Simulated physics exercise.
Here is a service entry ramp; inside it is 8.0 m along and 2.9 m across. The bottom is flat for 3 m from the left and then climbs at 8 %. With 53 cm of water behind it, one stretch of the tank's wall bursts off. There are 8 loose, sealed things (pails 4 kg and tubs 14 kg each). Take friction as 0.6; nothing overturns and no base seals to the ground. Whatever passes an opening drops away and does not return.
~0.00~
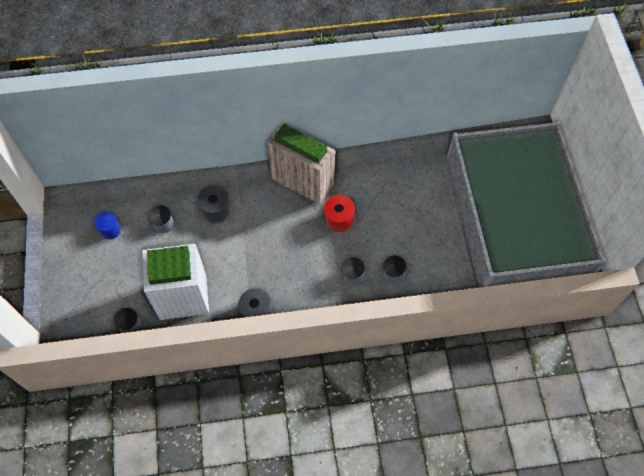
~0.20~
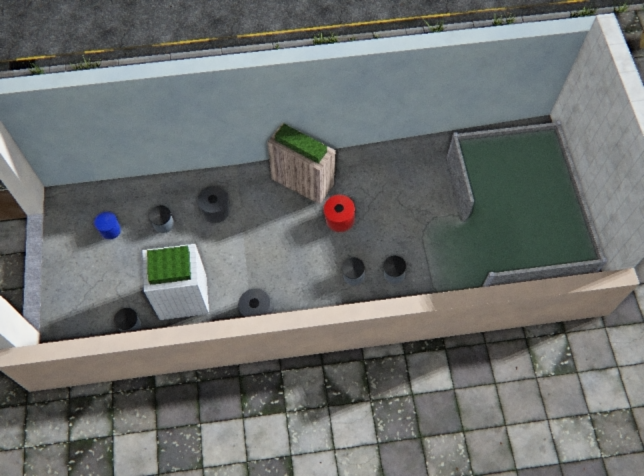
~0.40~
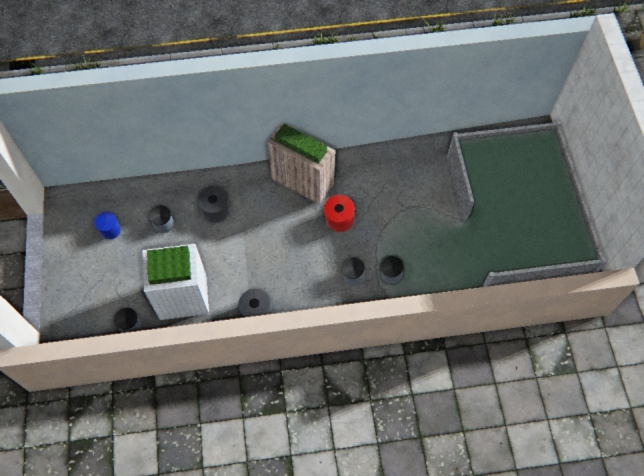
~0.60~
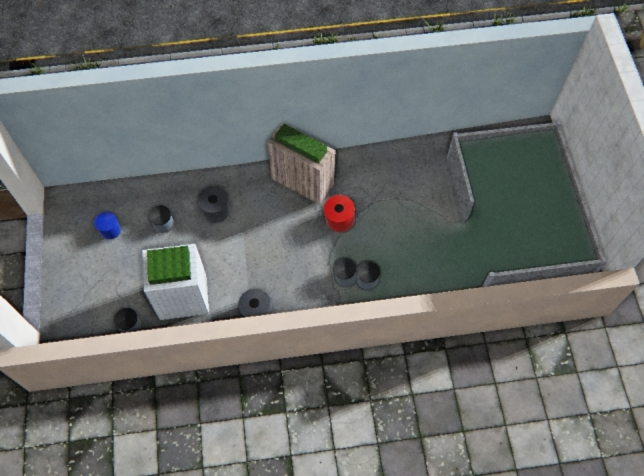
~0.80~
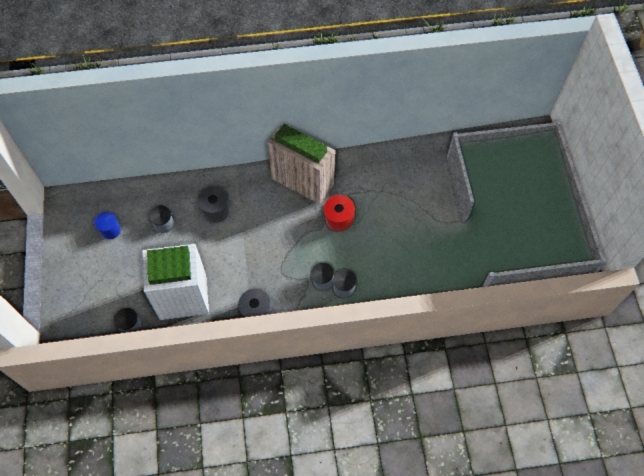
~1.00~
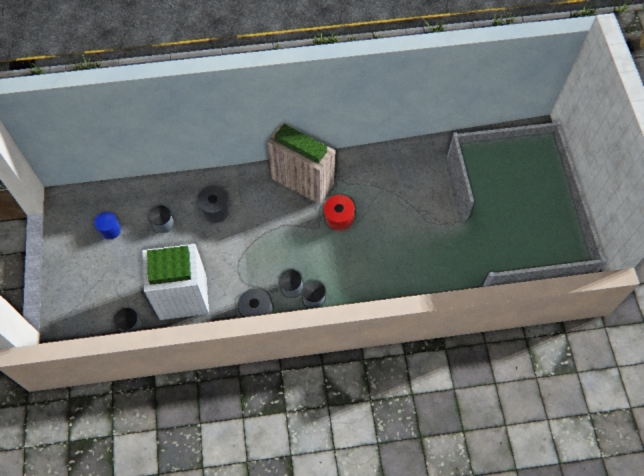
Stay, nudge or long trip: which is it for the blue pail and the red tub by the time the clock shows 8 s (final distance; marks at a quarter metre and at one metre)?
The blue pail travels far, the red tub holds its place.
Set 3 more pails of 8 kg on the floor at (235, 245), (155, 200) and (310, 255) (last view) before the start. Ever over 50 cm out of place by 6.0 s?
In that order: More, over, more.
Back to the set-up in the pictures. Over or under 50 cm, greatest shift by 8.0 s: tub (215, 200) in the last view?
It is less.
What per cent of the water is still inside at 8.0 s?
Some 54 per cent remains.
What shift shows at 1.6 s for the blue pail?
About 0 cm.
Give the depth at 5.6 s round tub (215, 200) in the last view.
About 5 cm.
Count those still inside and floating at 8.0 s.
I count 0.
After 1.6 s the blue pail is near (106, 221), 0.0 m from its start, aground; the red tub is near (336, 206), 0.1 m from its start, aground; 0 of 8 are out; 3 afloat.
After 3.6 s the blue pail is near (43, 184), 1.1 m from its start, afloat; the red tub is near (336, 206), 0.1 m from its start, aground; 2 of 8 are out; 4 afloat.
After 5.6 s the blue pail has gone out; the red tub is near (336, 206), 0.1 m from its start, aground; 4 of 8 are out; 1 afloat.
After 8.0 s the blue pail has gone out; the red tub is near (336, 206), 0.1 m from its start, aground; 6 of 8 are out; 0 afloat.
